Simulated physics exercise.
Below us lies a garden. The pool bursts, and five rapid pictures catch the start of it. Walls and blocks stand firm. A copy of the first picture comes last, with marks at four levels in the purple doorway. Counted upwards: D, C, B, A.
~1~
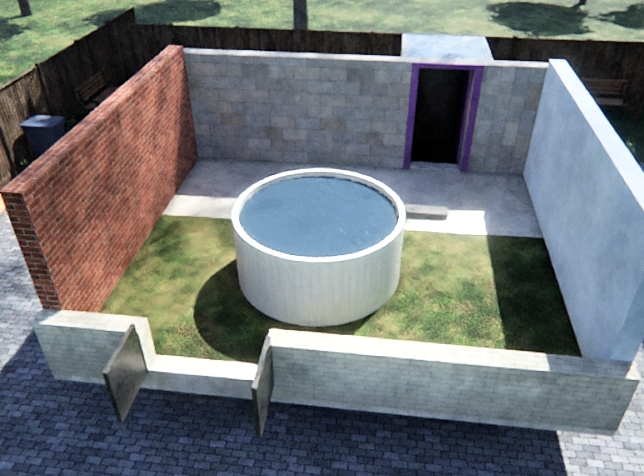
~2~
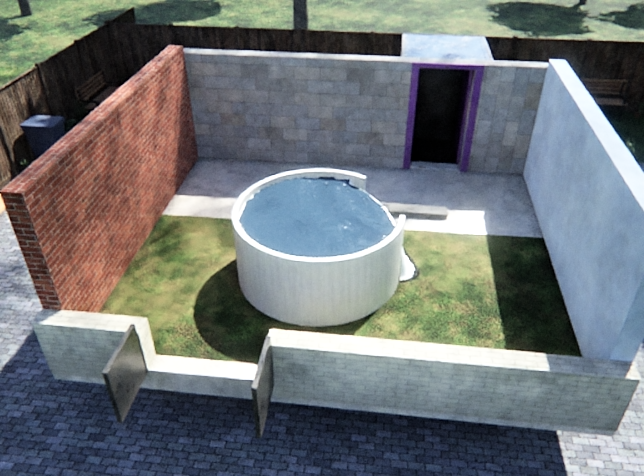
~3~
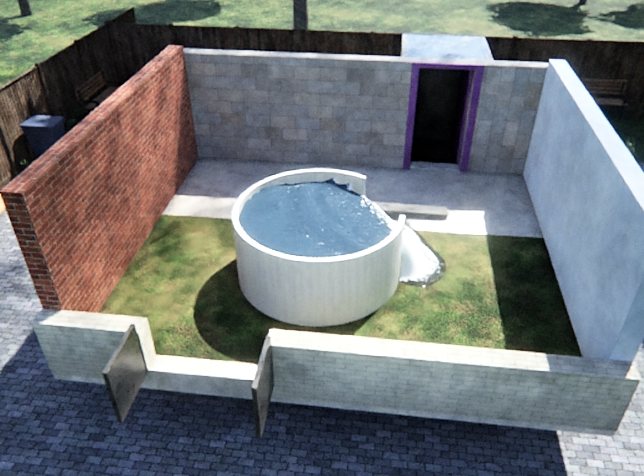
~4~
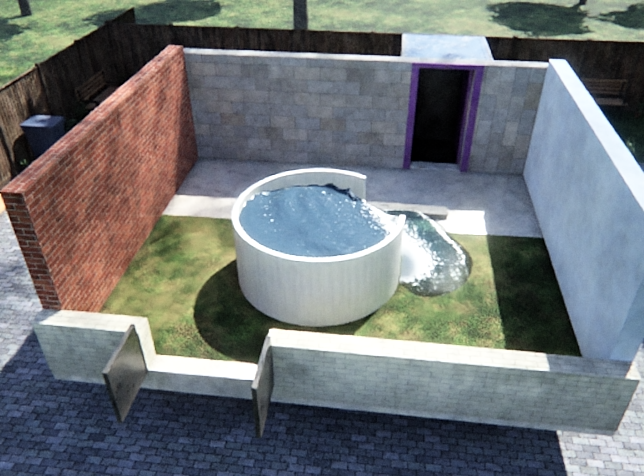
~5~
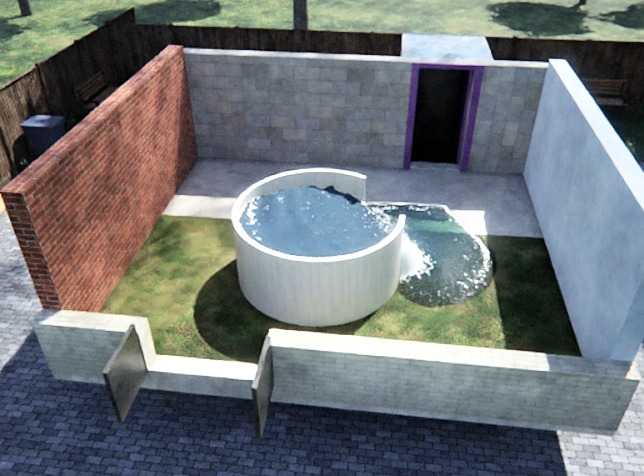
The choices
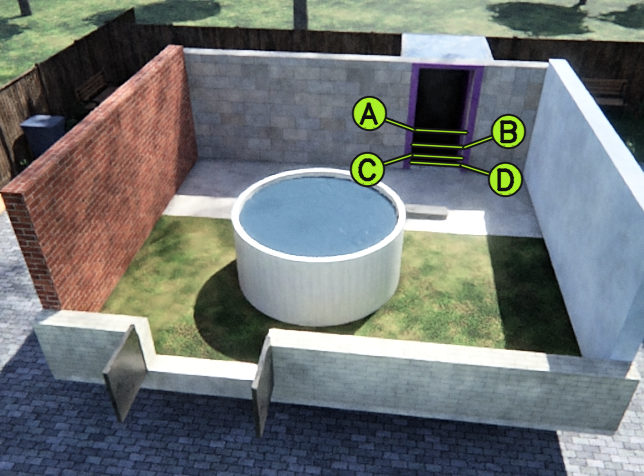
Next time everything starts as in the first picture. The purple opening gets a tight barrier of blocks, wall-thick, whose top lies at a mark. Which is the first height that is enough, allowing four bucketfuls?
The answer is line C.
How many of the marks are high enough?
Three.
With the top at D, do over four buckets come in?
Yes, that goes wrong.
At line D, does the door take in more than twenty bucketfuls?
No, less.
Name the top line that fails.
The answer is D.
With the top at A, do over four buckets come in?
No, that is safe.
On the marked copy, A at (440, 131); B at (438, 146); C at (436, 156); D at (435, 163); from the bottom up D, C, B, A.
For line A, nothing gets over.
For line B, nothing gets over.
For line C, a bucket or two gets in.
For line D, about 10 bucketfuls get in.
